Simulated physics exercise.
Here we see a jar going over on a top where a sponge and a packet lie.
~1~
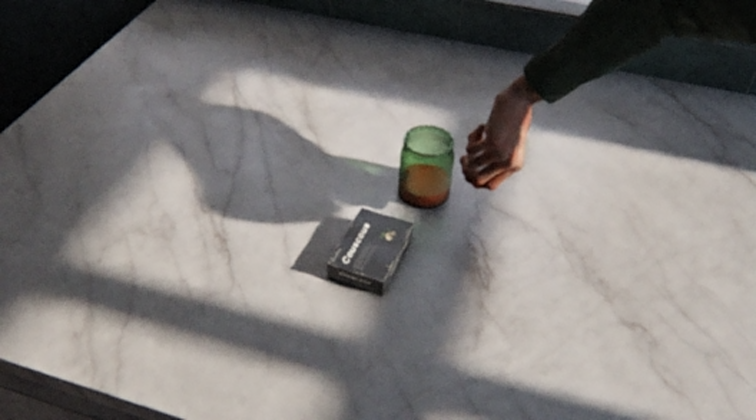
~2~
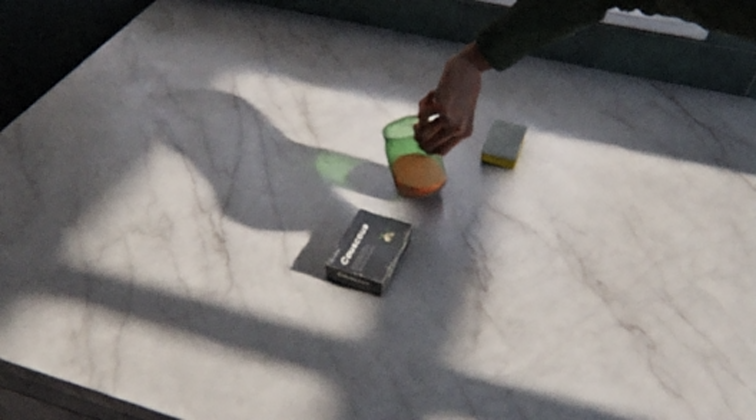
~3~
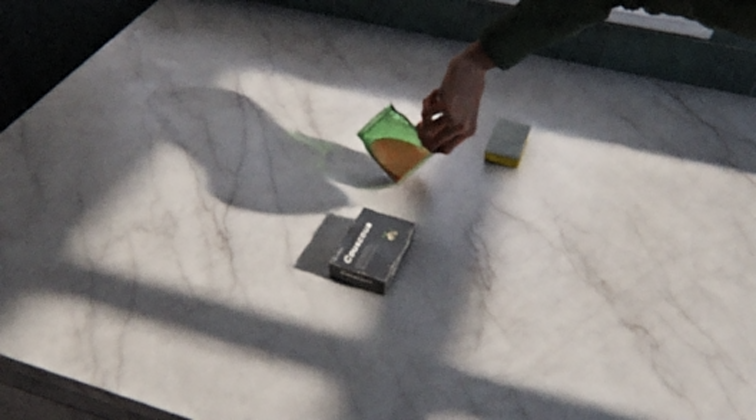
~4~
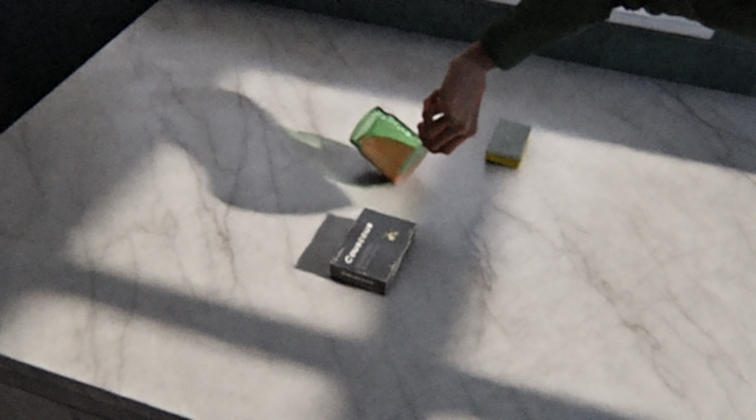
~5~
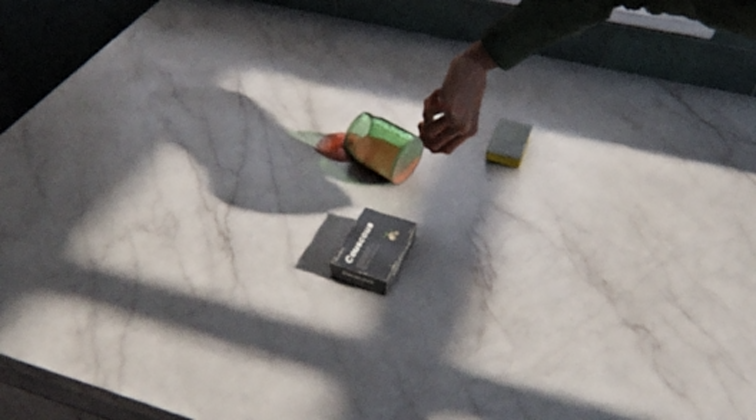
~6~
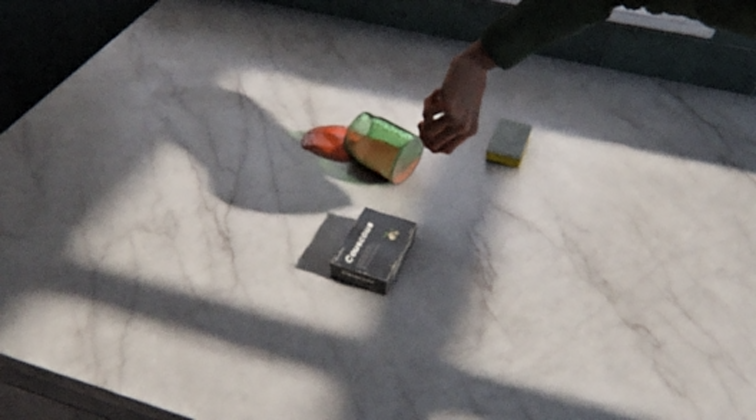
A green glass jar tips over left under a hand's push, spilling reddish liquid beside it.
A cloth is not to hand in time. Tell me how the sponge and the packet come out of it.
For the sponge the answer is that it avoids the spill; for the packet, that it avoids the spill.
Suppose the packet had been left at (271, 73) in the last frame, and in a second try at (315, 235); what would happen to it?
Place one: It is overrun; place two: It is left alone.
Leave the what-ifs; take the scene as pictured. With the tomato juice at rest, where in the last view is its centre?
Near (268, 106).
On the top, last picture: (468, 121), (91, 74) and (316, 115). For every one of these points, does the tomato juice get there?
Checking each in turn gives out of the spill, out of the spill and in the spill.
Soon after, the puddle covers about as much as a plate; the sponge is dry; the packet is dry.
In the end, the puddle covers about as much as a plate; the sponge is dry; the packet is dry.
